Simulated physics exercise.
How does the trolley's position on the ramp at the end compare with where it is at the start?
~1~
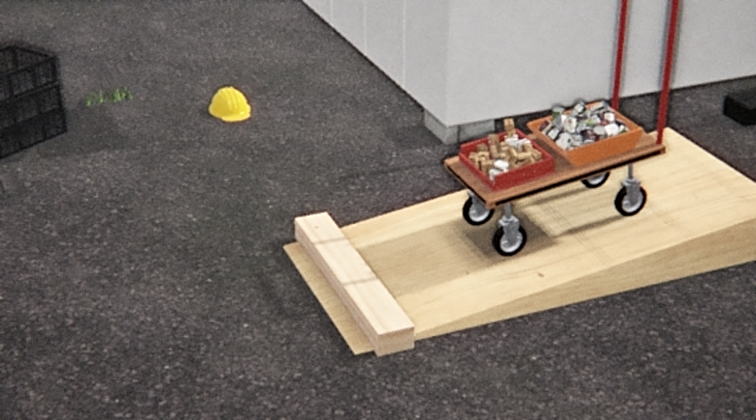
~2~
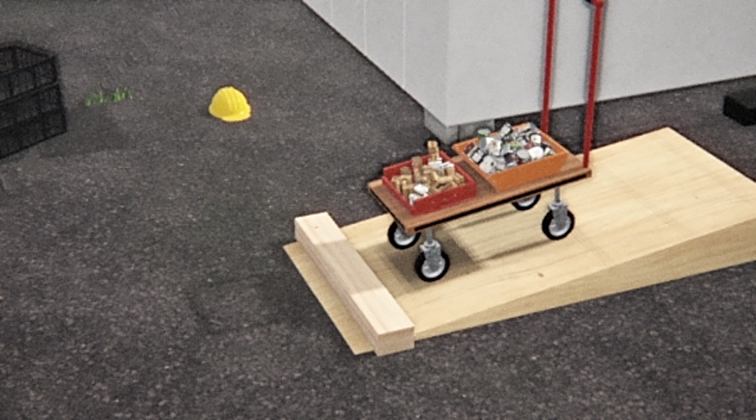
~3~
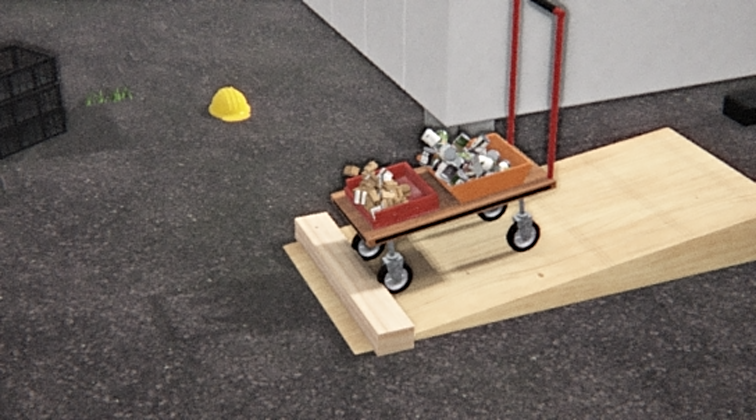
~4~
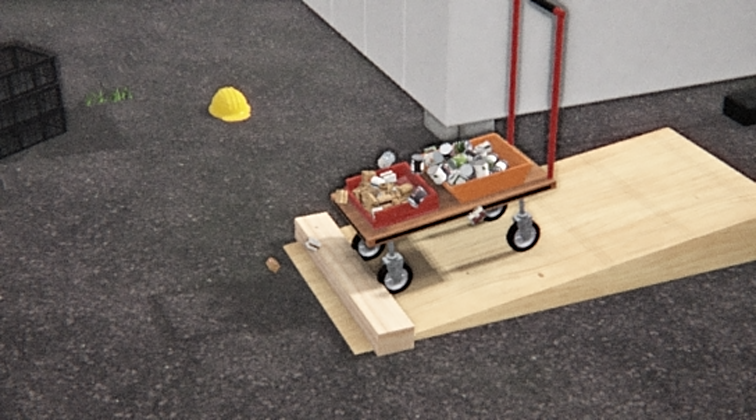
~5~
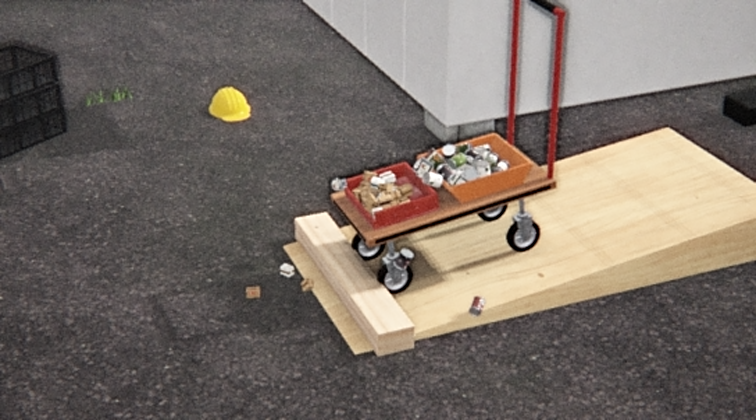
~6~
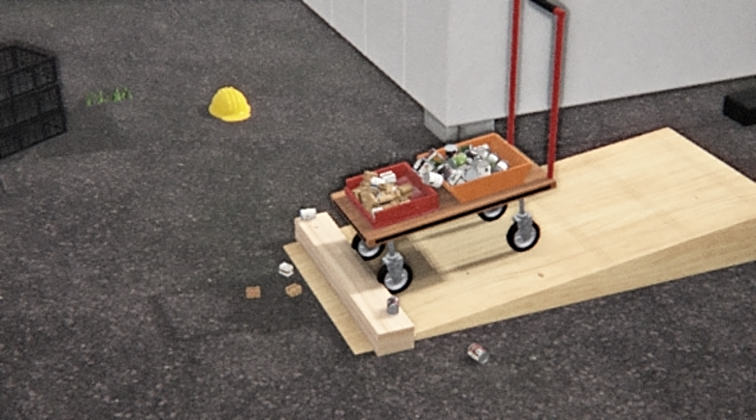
At the start the trolley is farther up the ramp to the right, with a gap between it and the wooden beam. By the end it is lower down and farther left, standing against the beam.
